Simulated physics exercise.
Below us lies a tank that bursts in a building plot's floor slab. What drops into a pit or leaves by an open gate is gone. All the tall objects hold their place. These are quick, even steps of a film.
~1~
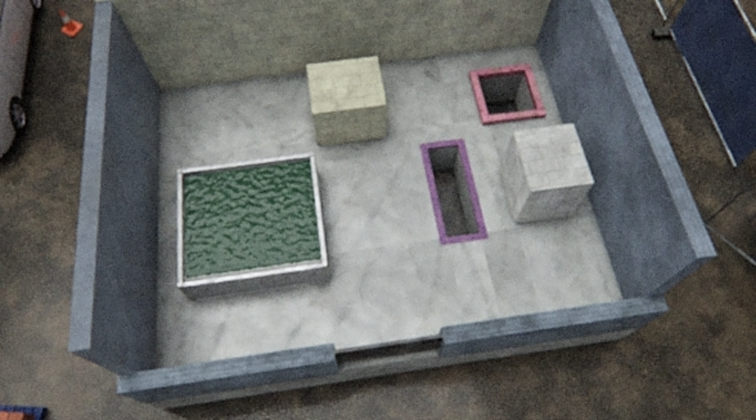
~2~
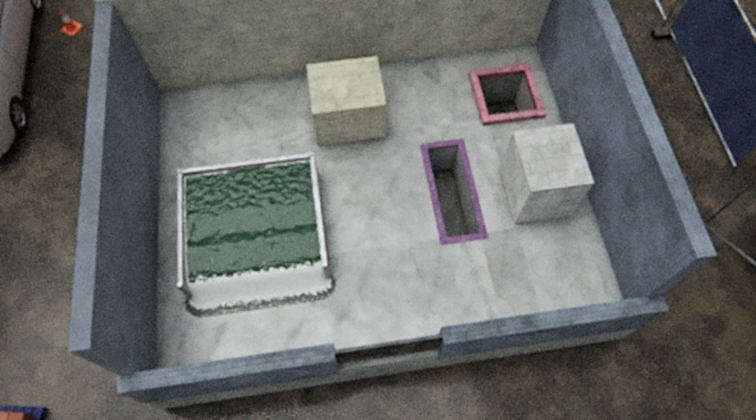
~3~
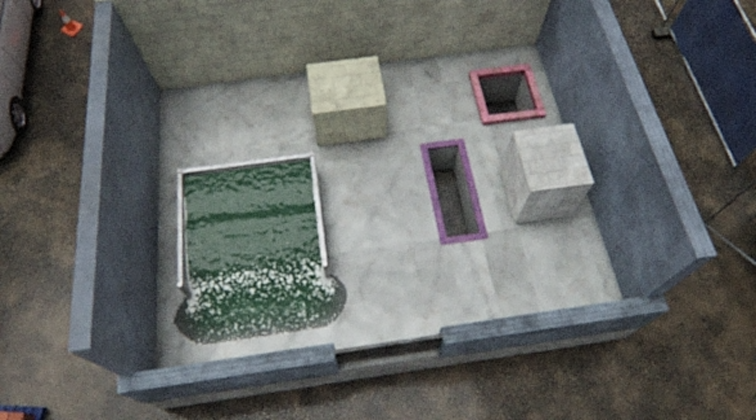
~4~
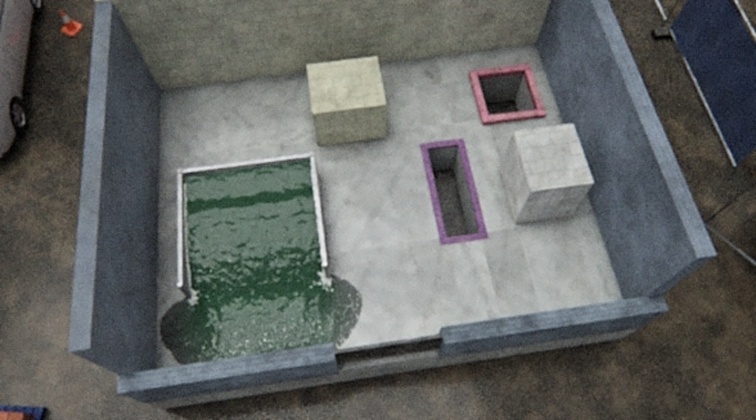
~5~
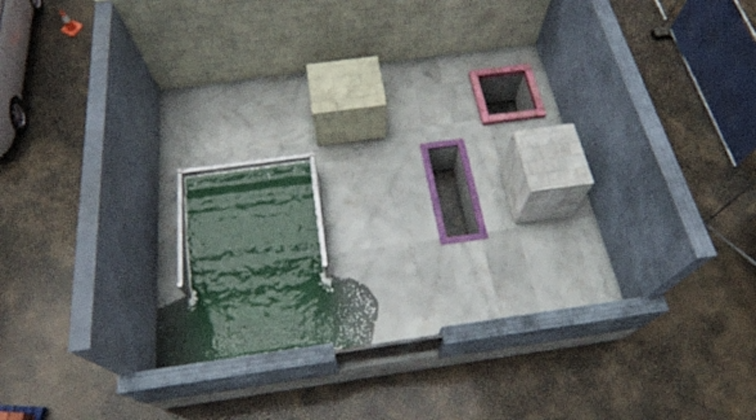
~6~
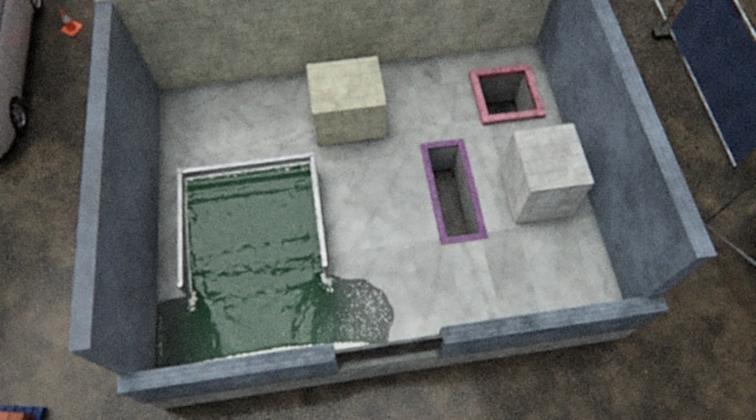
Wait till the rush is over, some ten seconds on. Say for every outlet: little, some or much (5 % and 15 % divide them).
In the end: The gate takes not even 5 %; the pink pit takes not even 5 %; the purple pit takes above 15 %.
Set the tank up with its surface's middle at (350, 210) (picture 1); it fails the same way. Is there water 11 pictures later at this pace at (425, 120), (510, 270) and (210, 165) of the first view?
One after the other: Free of water, awash, not flooded.
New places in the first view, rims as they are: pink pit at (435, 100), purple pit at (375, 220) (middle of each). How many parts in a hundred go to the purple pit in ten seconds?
Parts in a hundred: Purple 10.
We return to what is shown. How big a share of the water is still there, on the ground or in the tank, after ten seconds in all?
Some 82 per cent.
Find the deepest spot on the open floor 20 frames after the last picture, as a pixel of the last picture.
Around (161, 92).
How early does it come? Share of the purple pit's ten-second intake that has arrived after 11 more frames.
Near 0 in a hundred.
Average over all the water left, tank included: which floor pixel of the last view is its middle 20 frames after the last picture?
Near (301, 267).
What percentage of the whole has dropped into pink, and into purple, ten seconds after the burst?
In turn 0 and 18 per cent.
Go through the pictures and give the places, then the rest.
The water tank at (251, 218) is whole and still, in the first picture.
The front is at (329, 288), out from the gap at (259, 283), in the second picture.
The front is at (182, 317), out from the gap at (259, 284), in the third picture.
The front is at (353, 315), out from the gap at (259, 284), in the fourth picture.
Water pours out at (259, 284) and has run to a hidden place, in the fifth picture.
The front is at a hidden place, out from the gap at (259, 284), in the sixth picture.
A moment on, water covers 15 % of the floor; the gate 0 %, the pink pit 0 %, the purple pit 0 %.
Next, water covers 30 % of the floor; the gate 0 %, the pink pit 0 %, the purple pit 0 %.
Then, water covers 50 % of the floor; the gate 0 %, the pink pit 0 %, the purple pit 3 %.
Later, water covers 75 % of the floor; the gate 0 %, the pink pit 0 %, the purple pit 7 %.
In the end, water covers 95 % of the floor; the gate 0 %, the pink pit 0 %, the purple pit 18 %.
